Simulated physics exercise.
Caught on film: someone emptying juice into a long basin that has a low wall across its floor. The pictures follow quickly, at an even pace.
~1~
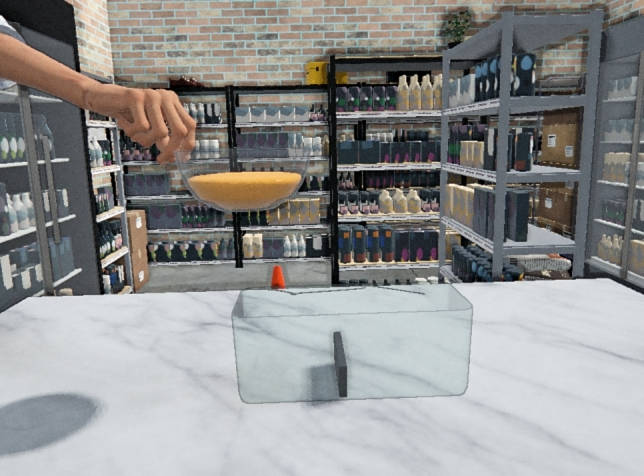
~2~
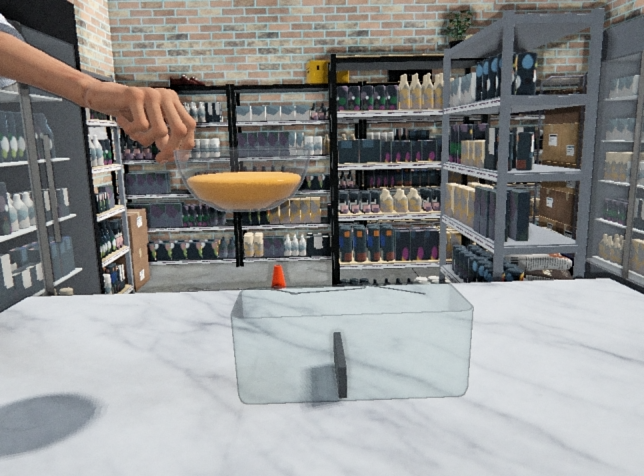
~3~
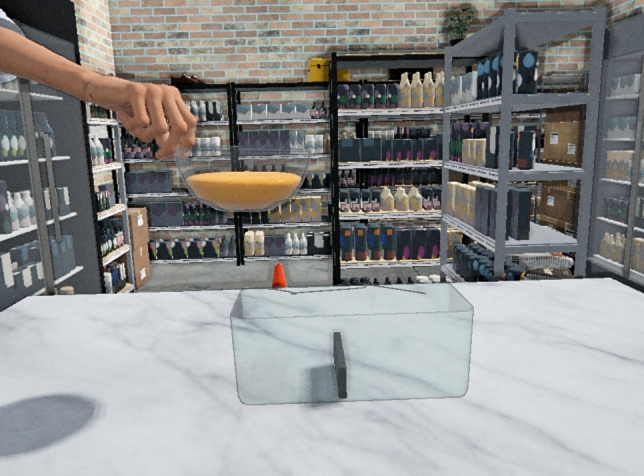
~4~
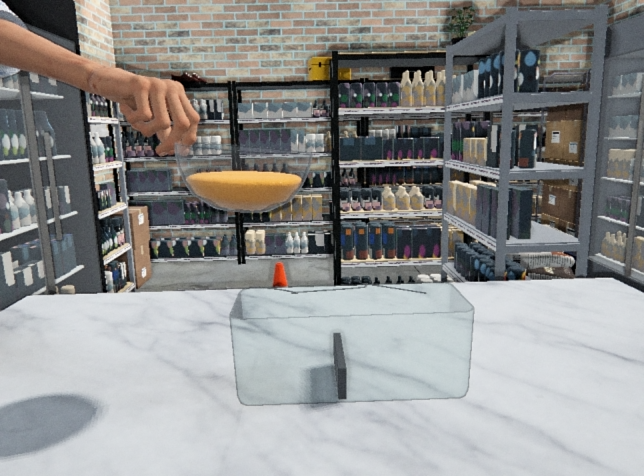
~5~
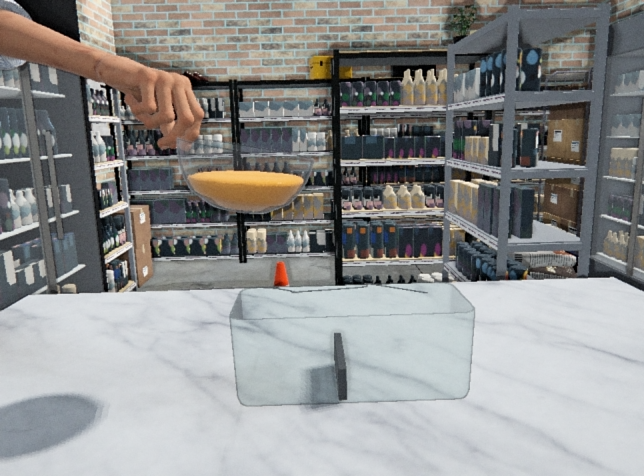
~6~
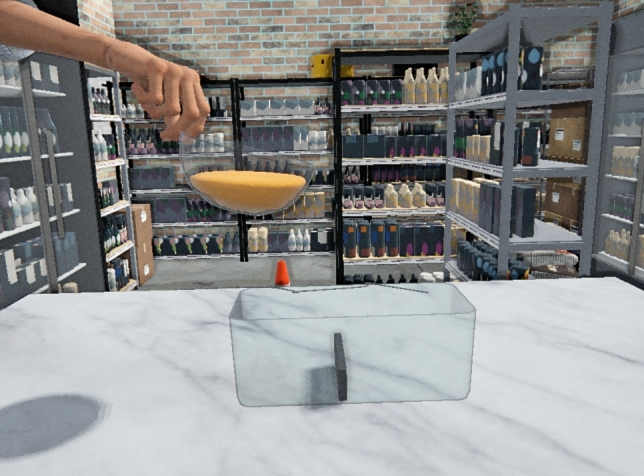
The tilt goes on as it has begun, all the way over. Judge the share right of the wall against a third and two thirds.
The share right of the wall is between a third and two thirds.
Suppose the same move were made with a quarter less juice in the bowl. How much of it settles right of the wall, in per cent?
Close to 45 per cent.
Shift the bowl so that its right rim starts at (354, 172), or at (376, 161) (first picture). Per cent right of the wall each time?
Near 90 % and 95 %.
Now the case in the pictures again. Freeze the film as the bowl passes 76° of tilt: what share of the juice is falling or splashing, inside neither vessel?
Near 45 %.
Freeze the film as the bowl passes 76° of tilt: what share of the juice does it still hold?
Near 40 %.
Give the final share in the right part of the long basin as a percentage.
About 60 per cent.
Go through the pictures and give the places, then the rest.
In the first frame, it leans 0°; its right rim is at (310, 149); the juice meets the walls at (189, 178) and (302, 175); the long basin's rim runs from (237, 303) to (461, 295); the wall's top is at (340, 349).
In the second frame, it leans 1°; its right rim is at (310, 150); the juice meets the walls at (188, 178) and (302, 175).
In the third frame, it leans 3°; its right rim is at (310, 152); the juice meets the walls at (188, 177) and (302, 177).
In the fourth frame, it leans 6°; its right rim is at (311, 156); the juice meets the walls at (188, 176) and (303, 178).
In the fifth frame, it leans 11°; its right rim is at (313, 161); the juice meets the walls at (189, 175) and (305, 178).
In the sixth frame, it leans 17°; its right rim is at (314, 168); the juice meets the walls at (192, 176) and (307, 178).
A moment on, the bowl is tipped on its side and 40 per cent is still to pour, 1 is left of the wall and 14 right of it.
Next, the bowl is tipped right over and 0 per cent is still to pour, 35 is left of the wall and 58 right of it.
Then the bowl is tipped right over and 0 per cent is still to pour, 40 is left of the wall and 59 right of it.
Later the bowl is tipped right over and 0 per cent is still to pour, 40 is left of the wall and 59 right of it.
In the end 40 per cent lies left of the wall, 59 right of it and 1 outside.
